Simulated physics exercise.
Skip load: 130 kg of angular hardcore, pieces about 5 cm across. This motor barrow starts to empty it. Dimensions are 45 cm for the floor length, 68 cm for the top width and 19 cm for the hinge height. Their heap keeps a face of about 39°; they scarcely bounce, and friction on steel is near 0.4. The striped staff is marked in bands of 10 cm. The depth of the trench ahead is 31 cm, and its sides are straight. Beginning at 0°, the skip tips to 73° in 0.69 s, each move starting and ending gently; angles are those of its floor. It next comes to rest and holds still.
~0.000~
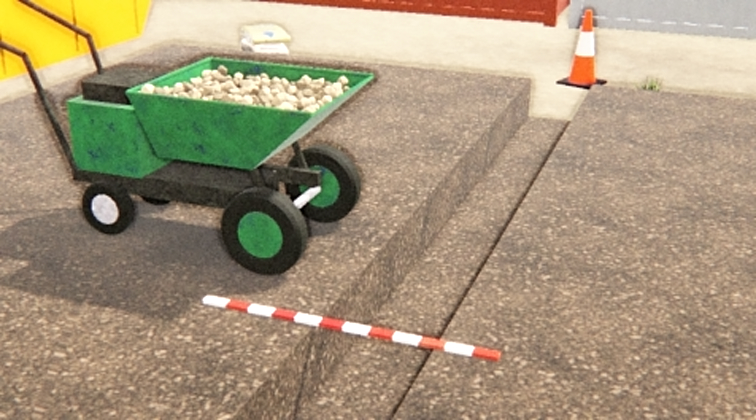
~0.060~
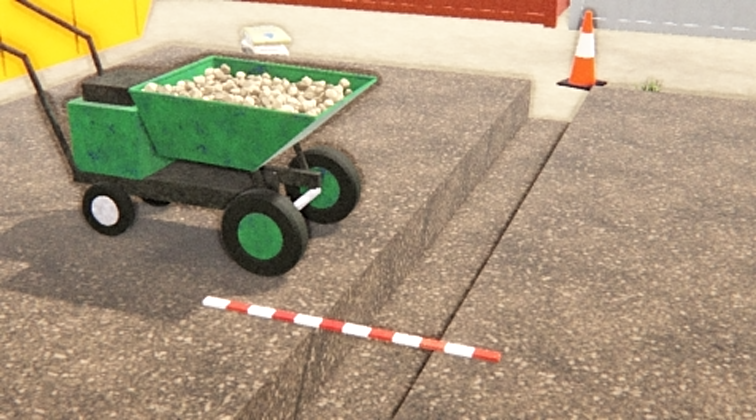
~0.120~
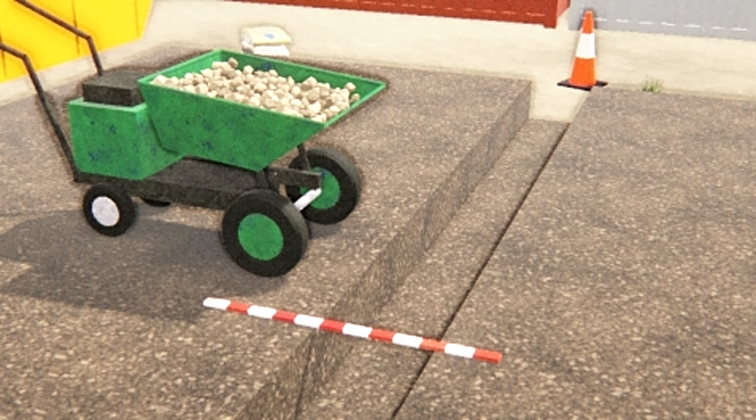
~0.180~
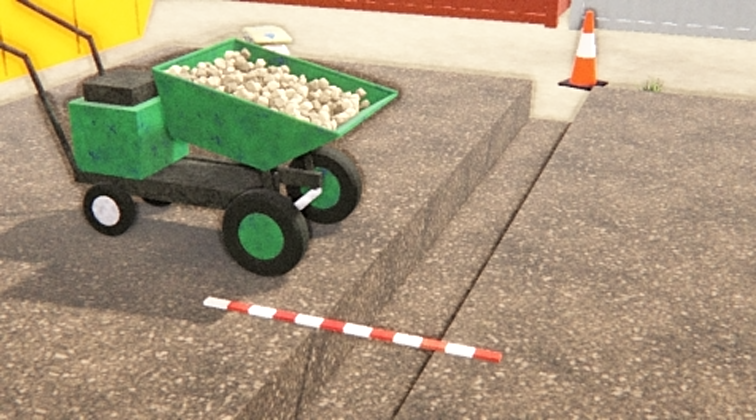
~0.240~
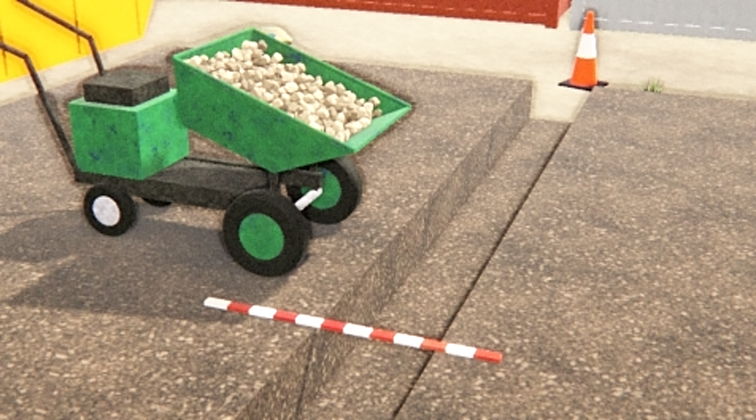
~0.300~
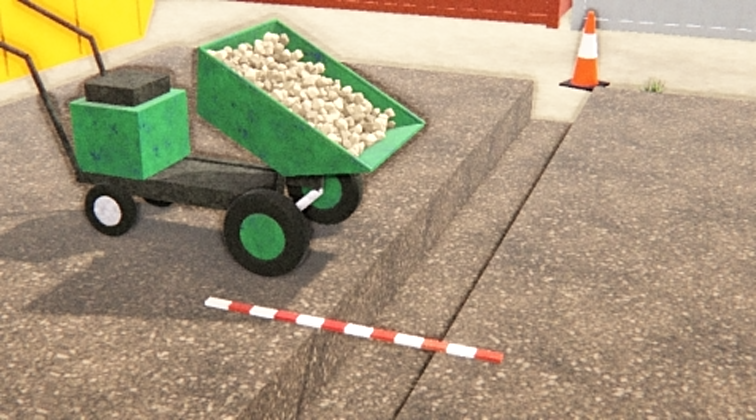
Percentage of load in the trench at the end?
75 per cent.
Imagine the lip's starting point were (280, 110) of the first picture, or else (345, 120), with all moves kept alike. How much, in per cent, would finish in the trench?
I'd expect close to 95 per cent at the first and 40 per cent at the second.
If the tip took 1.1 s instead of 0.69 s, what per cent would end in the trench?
With that change, it comes to around 90 per cent.
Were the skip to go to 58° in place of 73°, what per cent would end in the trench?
Then close to 55 per cent.
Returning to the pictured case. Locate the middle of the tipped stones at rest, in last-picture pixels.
Their centre sits close to (455, 319).
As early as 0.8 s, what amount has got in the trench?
About 40%.
After 0.5 s the floor is at 62°; 100 % in the skip; the foremost stones are at (407, 210).
After 0.8 s the floor is at 73°; 57 % in the skip, 38 % in the trench, 5 % past the trench; the foremost stones are at (498, 288).
After 1.1 s the floor is at 73°; 5 % in the skip, 71 % in the trench, 25 % past the trench; the foremost stones are at (650, 326).
After 3.1 s the floor is at 73°; 0 % in the skip, 75 % in the trench, 25 % past the trench; the foremost stones are at (735, 342).
